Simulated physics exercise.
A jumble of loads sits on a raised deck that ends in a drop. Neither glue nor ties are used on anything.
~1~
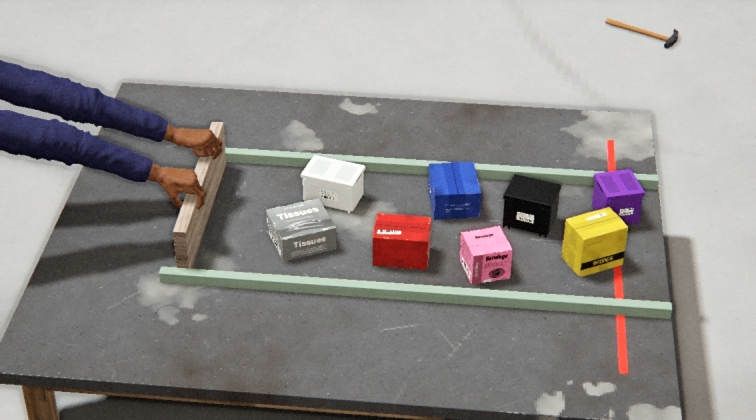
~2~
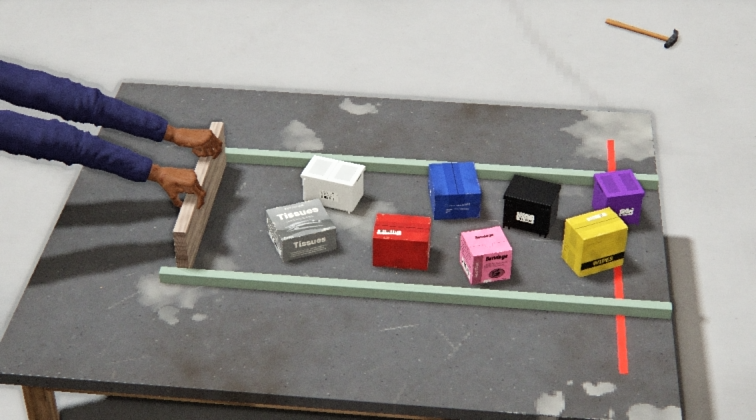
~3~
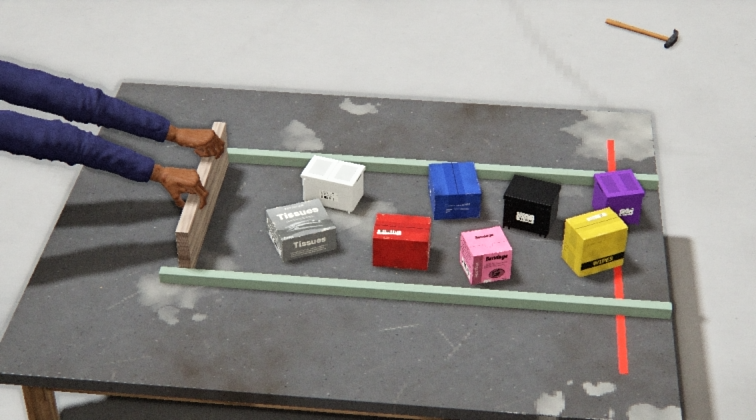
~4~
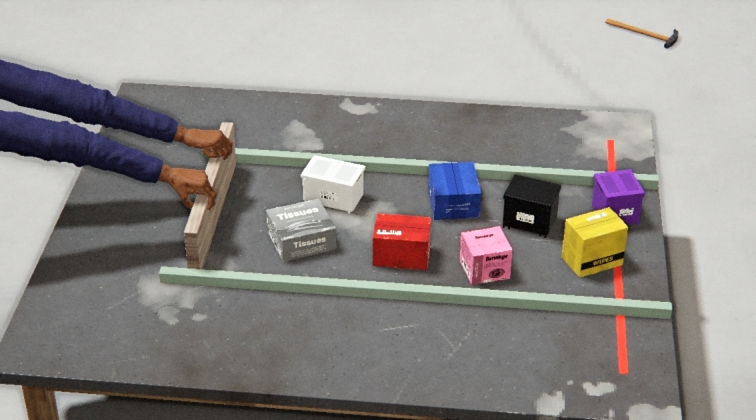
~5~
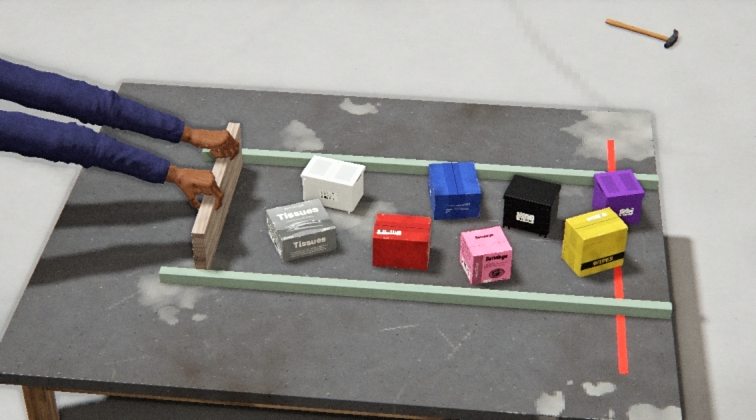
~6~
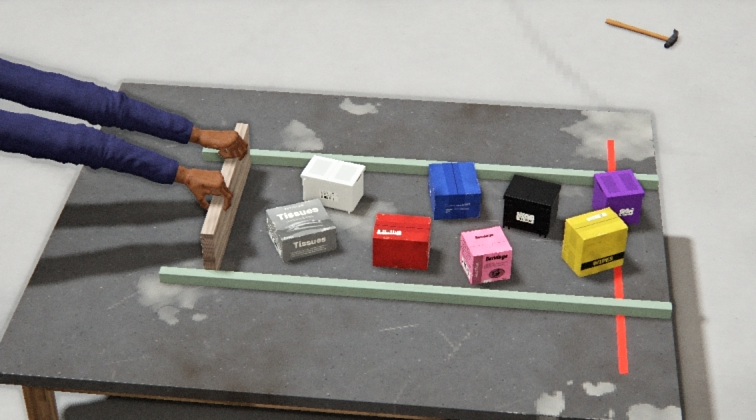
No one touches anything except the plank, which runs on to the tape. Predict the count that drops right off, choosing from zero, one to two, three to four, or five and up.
Seems the ones that don't stay up number at least five, for sure.
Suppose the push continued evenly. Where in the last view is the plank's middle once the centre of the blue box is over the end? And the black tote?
Near (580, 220), then near (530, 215).
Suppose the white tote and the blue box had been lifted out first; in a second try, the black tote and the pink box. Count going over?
You'd see 4 fallen, and 4 in the other try.
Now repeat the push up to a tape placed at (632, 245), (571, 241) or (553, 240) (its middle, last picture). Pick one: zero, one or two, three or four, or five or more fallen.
Place one: At least five; place two: Three to four; place three: 3 or 4.
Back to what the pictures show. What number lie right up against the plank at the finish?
Counting them up gives 2.
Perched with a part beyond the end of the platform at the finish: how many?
Overhanging ones - 2.
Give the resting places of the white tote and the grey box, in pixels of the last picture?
They end up close to (644, 201) and (648, 261).
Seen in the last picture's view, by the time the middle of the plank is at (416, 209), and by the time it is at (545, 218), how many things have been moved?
Tally at point one: 6; at point two: 8.
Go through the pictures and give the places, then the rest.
The first picture shows purple tote (617, 199); yellow parcel (595, 242); black tote (531, 206); plank (201, 195); tape (617, 244).
The second picture shows yellow parcel (595, 242); blue box (454, 191).
The third picture shows black tote (531, 206); plank (204, 195).
The fourth picture shows purple tote (617, 199); grey box (301, 230).
The fifth picture shows yellow parcel (595, 242); pink box (486, 256).
The sixth picture shows purple tote (617, 199); yellow parcel (595, 242); black tote (531, 206); plank (227, 197); tape (617, 244).
Soon after, none off yet; purple tote at rest near (617, 199); yellow parcel at rest near (595, 242); black tote at rest near (531, 206).
In the end, the number that fall off is five or more; gone, red parcel, blue box, pink box, black tote, yellow parcel and purple tote.
